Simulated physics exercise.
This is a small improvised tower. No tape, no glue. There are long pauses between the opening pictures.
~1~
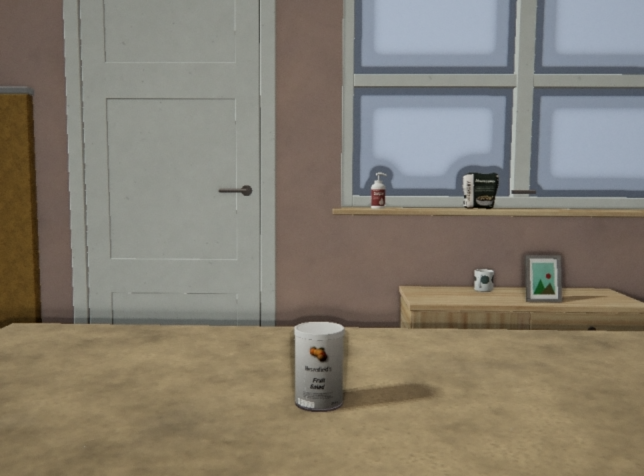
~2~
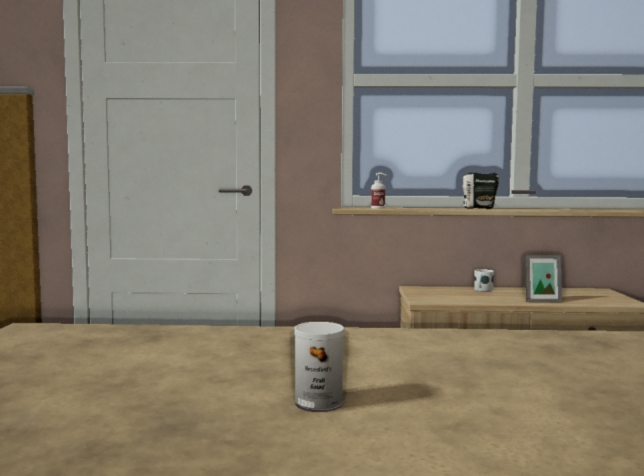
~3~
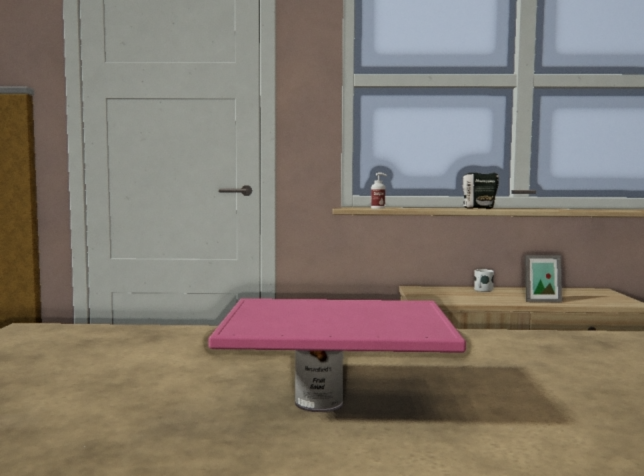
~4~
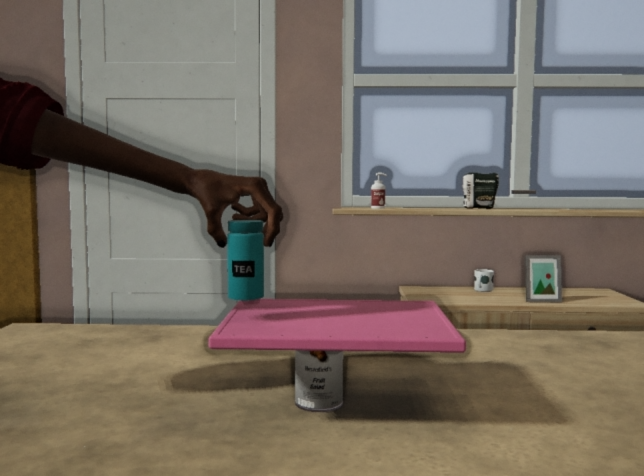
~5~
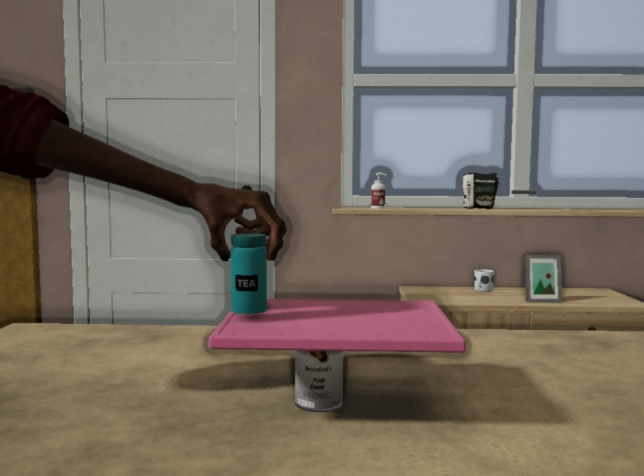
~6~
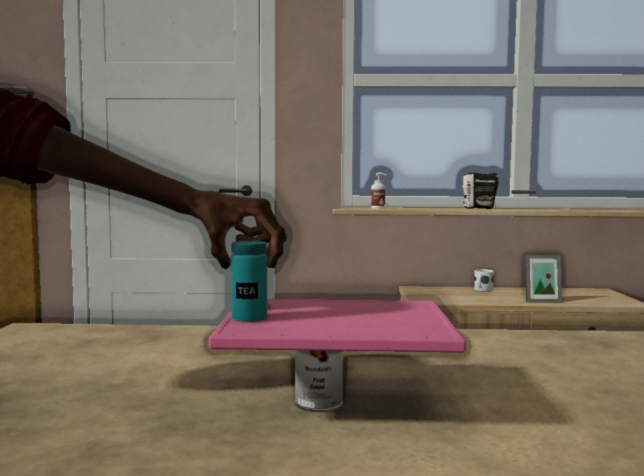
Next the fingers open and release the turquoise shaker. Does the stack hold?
It stays up.
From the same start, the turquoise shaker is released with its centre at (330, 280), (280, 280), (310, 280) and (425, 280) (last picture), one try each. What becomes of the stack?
In the first case it keeps its balance; in the second case it stays up; in the third case it stays up; in the fourth case it gives way.
Then, 0.30 s past the last view, nothing moves.
Then, 0.80 s past the last view, turquoise shaker resting near (249, 281).
Finally, all 3 still in place. Final places as the last picture's camera would see them, turquoise shaker near (249, 281). The stack keeps its balance.
